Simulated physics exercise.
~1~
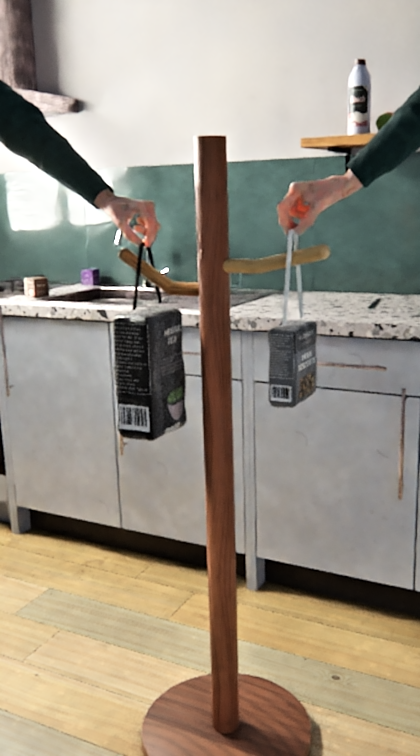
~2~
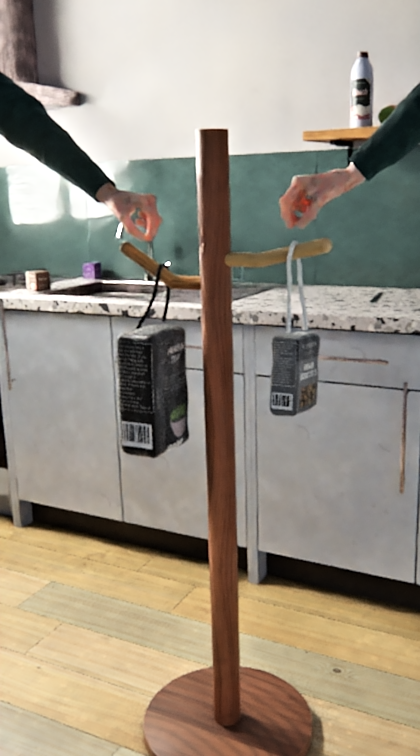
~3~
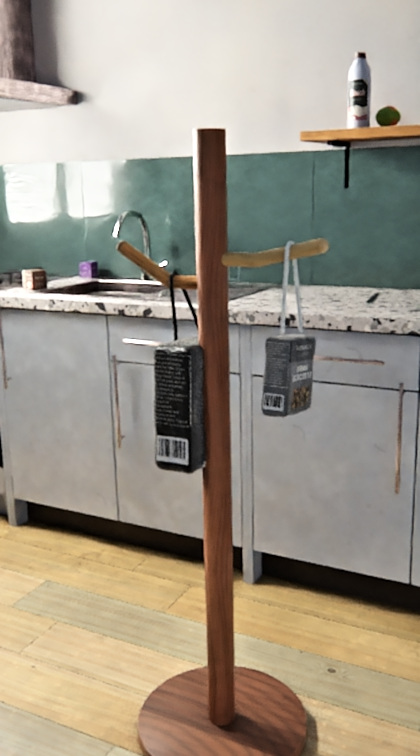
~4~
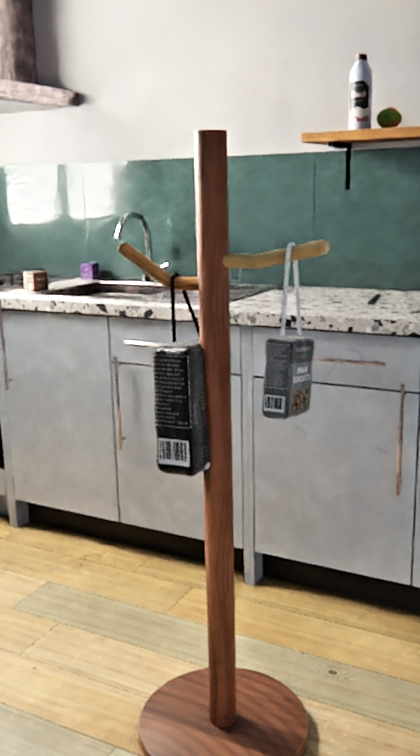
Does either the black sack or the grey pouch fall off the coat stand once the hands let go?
No, the black sack shifts right toward the post but holds on, and the grey pouch remains hanging from its peg.
